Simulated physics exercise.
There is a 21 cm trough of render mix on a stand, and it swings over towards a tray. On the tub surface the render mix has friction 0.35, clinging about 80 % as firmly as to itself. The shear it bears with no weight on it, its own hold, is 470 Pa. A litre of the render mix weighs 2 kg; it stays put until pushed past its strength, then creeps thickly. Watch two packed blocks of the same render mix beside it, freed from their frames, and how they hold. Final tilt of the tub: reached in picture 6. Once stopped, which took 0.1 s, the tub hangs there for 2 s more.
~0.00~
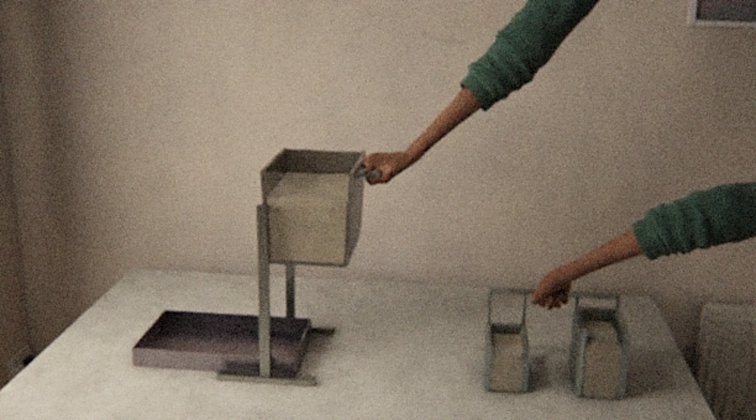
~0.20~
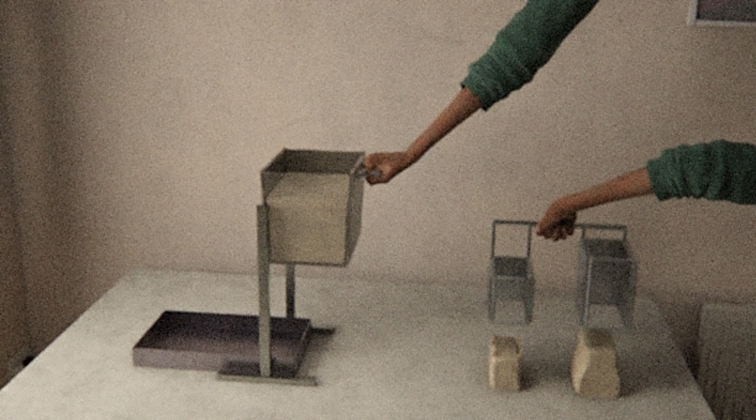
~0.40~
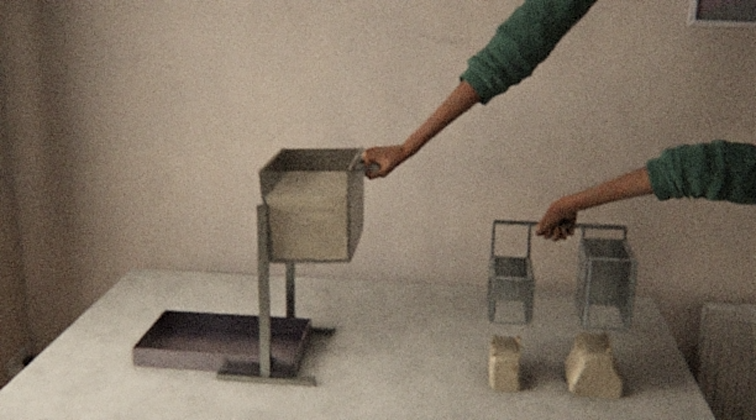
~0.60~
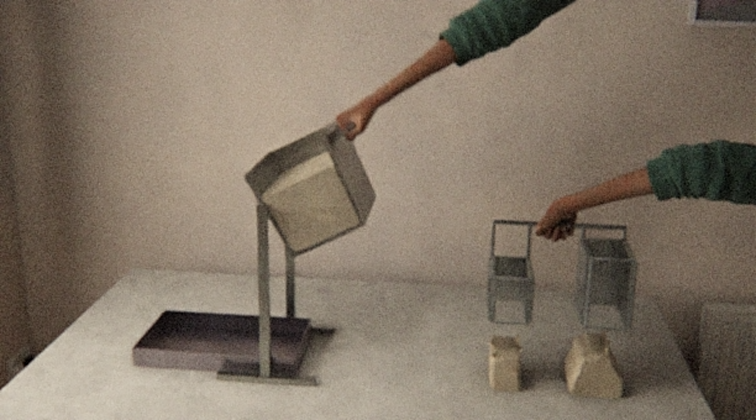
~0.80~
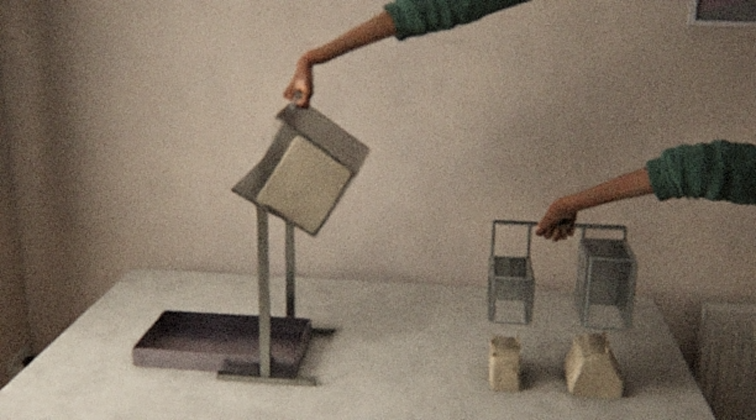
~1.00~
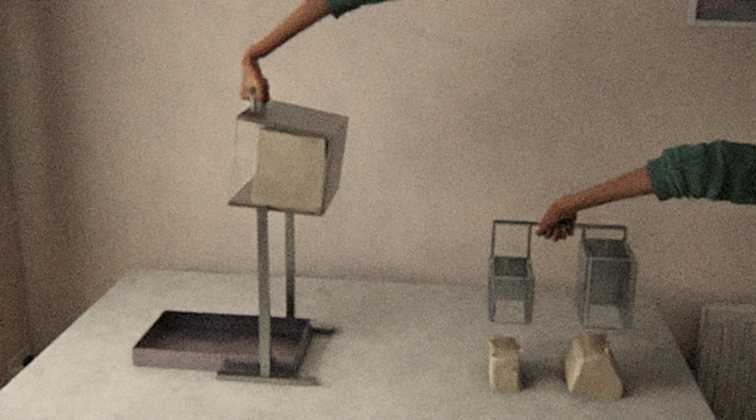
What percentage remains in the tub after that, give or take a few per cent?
99 %.
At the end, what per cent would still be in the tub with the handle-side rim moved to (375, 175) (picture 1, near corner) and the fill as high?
Near 65 per cent.
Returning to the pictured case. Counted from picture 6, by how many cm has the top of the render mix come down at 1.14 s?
Roughly 2 cm.
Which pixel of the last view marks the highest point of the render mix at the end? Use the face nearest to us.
The highest point is near (297, 147) in the last picture.
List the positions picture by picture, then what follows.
Handle-side rim at (349, 176), tilt 0 degrees; top of the render mix at (340, 200); blocks stand 9.1 cm, 14 cm (left to right), in the first frame.
Handle-side rim at (349, 176), tilt 0 degrees; top of the render mix at (340, 200); blocks stand 9.0 cm, 12 cm (left to right), in the second frame.
Handle-side rim at (347, 171), tilt 3 degrees; top of the render mix at (339, 197); blocks stand 9.0 cm, 11 cm (left to right), in the third frame.
Handle-side rim at (322, 140), tilt 27 degrees; top of the render mix at (334, 167); blocks stand 9.0 cm, 11 cm (left to right), in the fourth frame.
Handle-side rim at (275, 118), tilt 59 degrees; top of the render mix at (301, 137); blocks stand 9.0 cm, 11 cm (left to right), in the fifth frame.
Handle-side rim at (238, 119), tilt 82 degrees; top of the render mix at (266, 131); blocks stand 9.0 cm, 11 cm (left to right), in the sixth frame.
After 1.14 s, the tub is at 82 degrees and holds 100 %.
After 1.31 s, the tub is at 82 degrees and holds 100 %.
After 1.48 s, the tub is at 82 degrees and holds 99 %.
After 1.65 s, the tub is at 82 degrees and holds 99 %.
After 3.00 s, at the end, the tub is at 82 degrees and holds 99 %.
